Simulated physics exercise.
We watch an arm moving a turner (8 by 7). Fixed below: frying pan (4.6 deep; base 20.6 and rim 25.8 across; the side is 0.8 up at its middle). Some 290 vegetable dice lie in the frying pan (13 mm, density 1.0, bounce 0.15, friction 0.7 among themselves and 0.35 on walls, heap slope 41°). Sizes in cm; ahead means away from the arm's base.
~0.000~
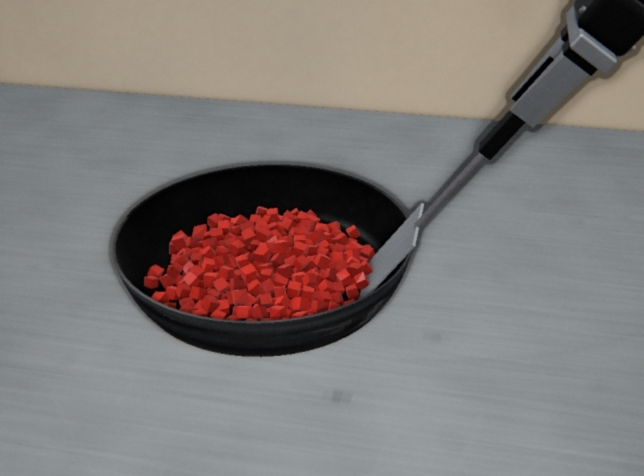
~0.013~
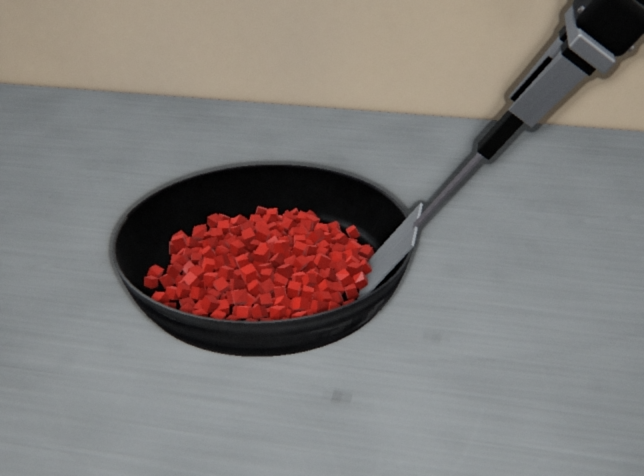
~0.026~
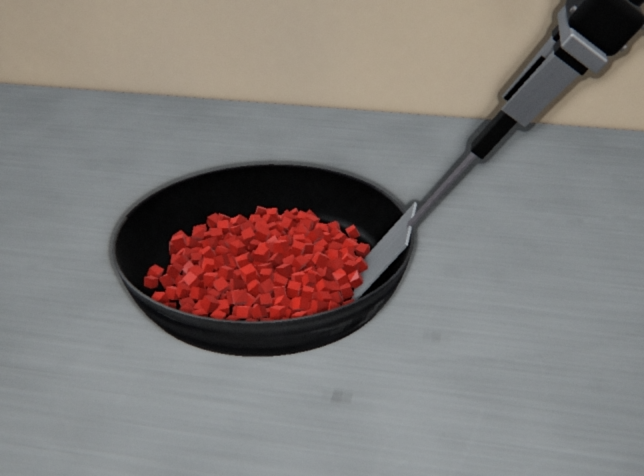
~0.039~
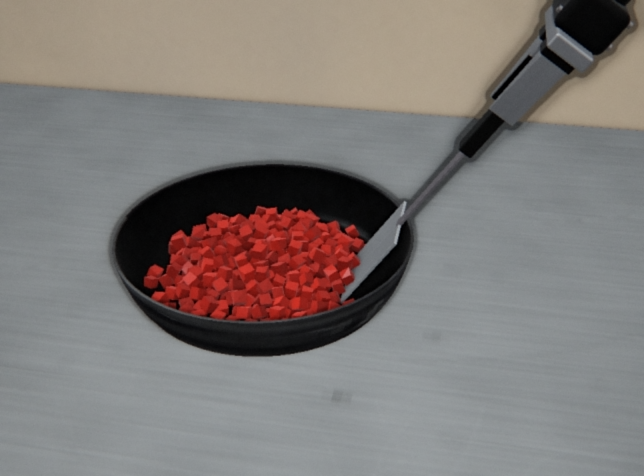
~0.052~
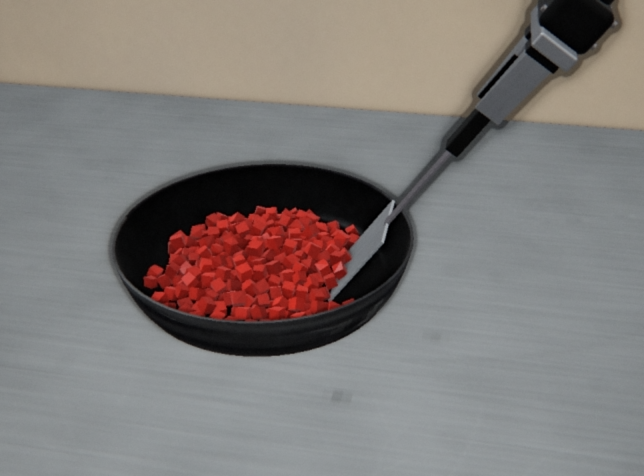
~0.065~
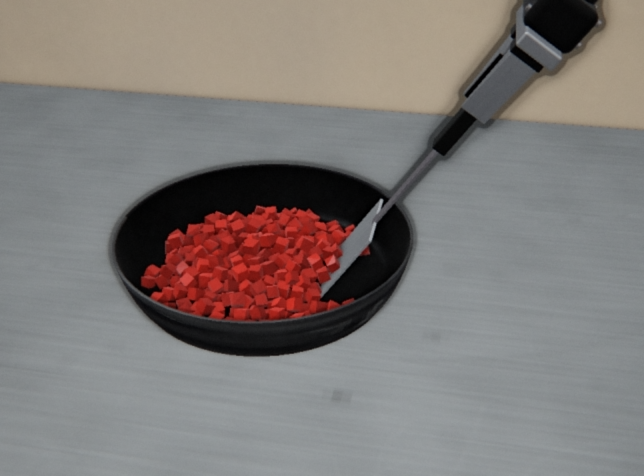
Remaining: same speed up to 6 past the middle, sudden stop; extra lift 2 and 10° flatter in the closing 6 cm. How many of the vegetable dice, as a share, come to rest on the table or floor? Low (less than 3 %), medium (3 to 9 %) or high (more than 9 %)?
Answer: Low; less than 3 % of the vegetable dice finish on the table or floor.
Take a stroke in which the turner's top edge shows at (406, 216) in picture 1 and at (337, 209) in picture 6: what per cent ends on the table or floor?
Some 10 per cent.
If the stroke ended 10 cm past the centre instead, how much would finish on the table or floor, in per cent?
In that case some 10 per cent.
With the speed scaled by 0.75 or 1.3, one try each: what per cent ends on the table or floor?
About 0 and 5 per cent.
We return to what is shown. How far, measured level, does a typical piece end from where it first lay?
About 4 cm.
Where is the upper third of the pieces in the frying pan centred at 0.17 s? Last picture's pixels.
Around (223, 242).
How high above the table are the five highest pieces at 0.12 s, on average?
Roughly 5 cm.
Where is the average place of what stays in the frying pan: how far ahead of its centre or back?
Some 5.0 cm ahead.
By 0.12 s, sloping 56°, highest piece 5 above the table; 289 in the frying pan.
By 0.17 s, sloping 52°, highest piece 6 above the table; 289 in the frying pan.
By 0.39 s, sloping 46°, highest piece 5 above the table; 286 in the frying pan, 3 on the table or floor.
By 1.44 s, sloping 46°, highest piece 5 above the table; 286 in the frying pan, 3 on the table or floor.
Final count, 286 in the frying pan, 3 on the table or floor. That is 1 % on the table or floor.
